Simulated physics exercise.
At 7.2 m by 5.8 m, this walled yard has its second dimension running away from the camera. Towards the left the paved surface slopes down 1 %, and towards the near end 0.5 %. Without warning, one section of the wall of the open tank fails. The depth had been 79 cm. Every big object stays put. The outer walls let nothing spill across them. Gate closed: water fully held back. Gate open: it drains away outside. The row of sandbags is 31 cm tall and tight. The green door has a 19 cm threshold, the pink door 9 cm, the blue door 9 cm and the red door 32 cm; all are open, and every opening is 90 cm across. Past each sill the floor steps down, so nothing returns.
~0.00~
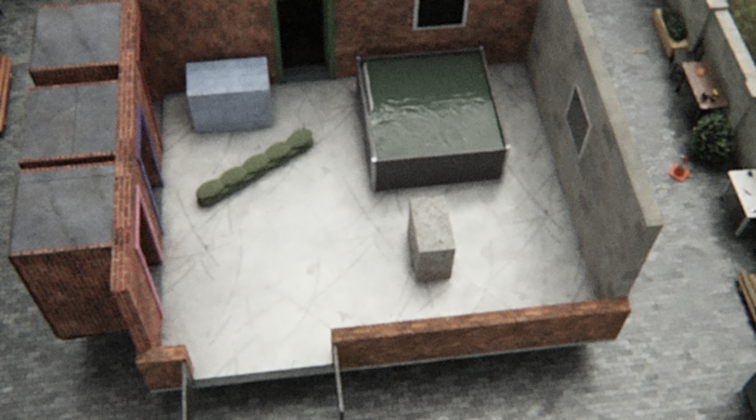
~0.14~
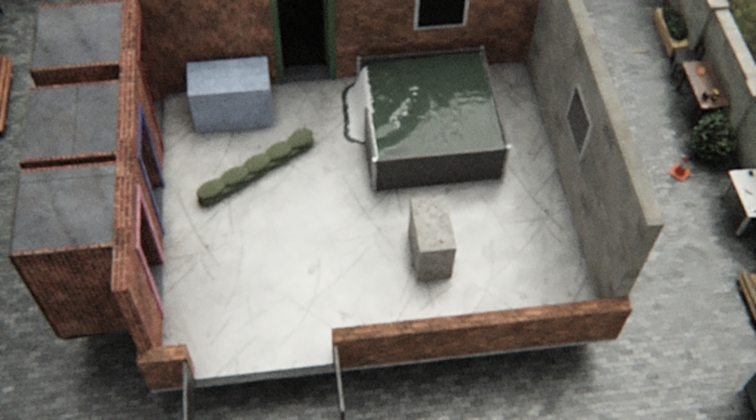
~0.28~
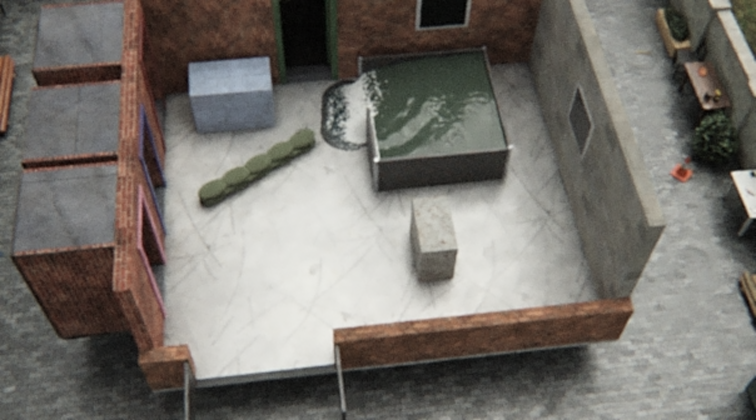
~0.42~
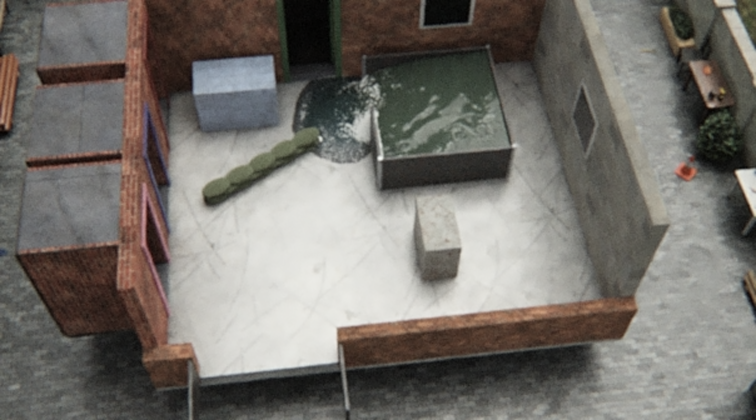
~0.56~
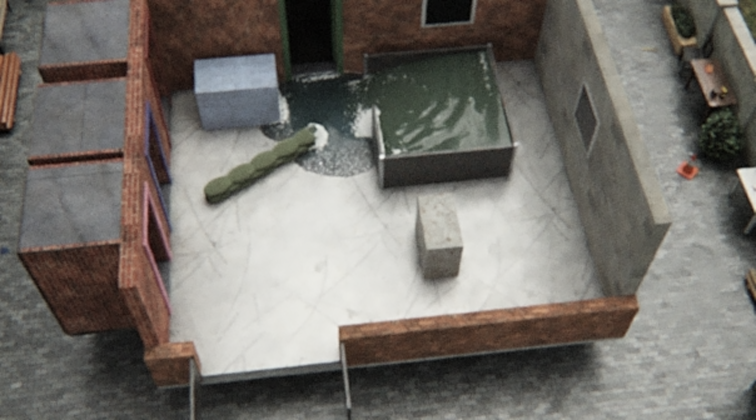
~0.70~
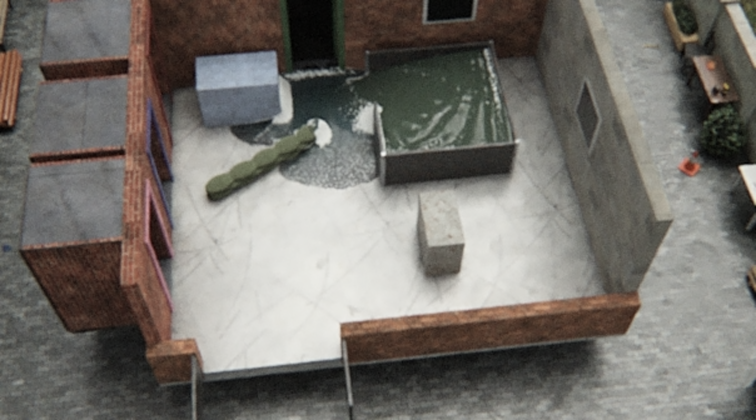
Dark green water pouring from the left side of an open tank, spreading across a pale walled yard and reaching a low hedge.
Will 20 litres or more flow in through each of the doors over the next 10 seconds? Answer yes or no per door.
Green door: Yes, pink door: No, blue door: Yes, red door: No.
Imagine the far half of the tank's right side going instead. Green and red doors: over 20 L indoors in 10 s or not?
Against that limit: Green not over, red not over.
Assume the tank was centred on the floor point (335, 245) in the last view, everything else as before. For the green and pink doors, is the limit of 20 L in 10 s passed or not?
So the green door keeps within it and the pink door tops the limit.
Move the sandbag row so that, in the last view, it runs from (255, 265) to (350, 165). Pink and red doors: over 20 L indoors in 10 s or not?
Against that limit: Pink past it, red not over.
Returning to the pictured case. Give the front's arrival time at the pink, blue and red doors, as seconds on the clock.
Pink = 2.2 s, blue = 1.6 s, red = 1.2 s.
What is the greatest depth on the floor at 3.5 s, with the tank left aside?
44 cm or so.
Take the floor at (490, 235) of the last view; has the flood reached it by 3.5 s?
Looks like it's not yet wet.
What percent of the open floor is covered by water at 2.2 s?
Near 40 per cent is wet.
After 1.4 s water covers 25 % of the floor and is deepest (64 cm) near (293, 78); green door 43 cm at the sill, 21 L in, pink door not reached, blue door not reached, red door 7 cm at the sill, 0 L in.
After 2.2 s water covers 40 % of the floor and is deepest (52 cm) near (287, 107); green door 44 cm at the sill, 150 L in, pink door 4 cm at the sill, 0 L in, blue door 20 cm at the sill, 20 L in, red door 17 cm at the sill, 0 L in.
After 3.5 s water covers 55 % of the floor and is deepest (44 cm) near (173, 89); green door 34 cm at the sill, 303 L in, pink door 7 cm at the sill, 0 L in, blue door 21 cm at the sill, 133 L in, red door 21 cm at the sill, 1 L in.
After 6.0 s water covers 70 % of the floor and is deepest (30 cm) near (289, 137); green door 24 cm at the sill, 421 L in, pink door 6 cm at the sill, 0 L in, blue door 21 cm at the sill, 273 L in, red door 13 cm at the sill, 2 L in.
After 10.0 s water covers 90 % of the floor and is deepest (20 cm) near (299, 136); green door 15 cm at the sill, 442 L in, pink door 4 cm at the sill, 0 L in, blue door 16 cm at the sill, 383 L in, red door 14 cm at the sill, 2 L in.
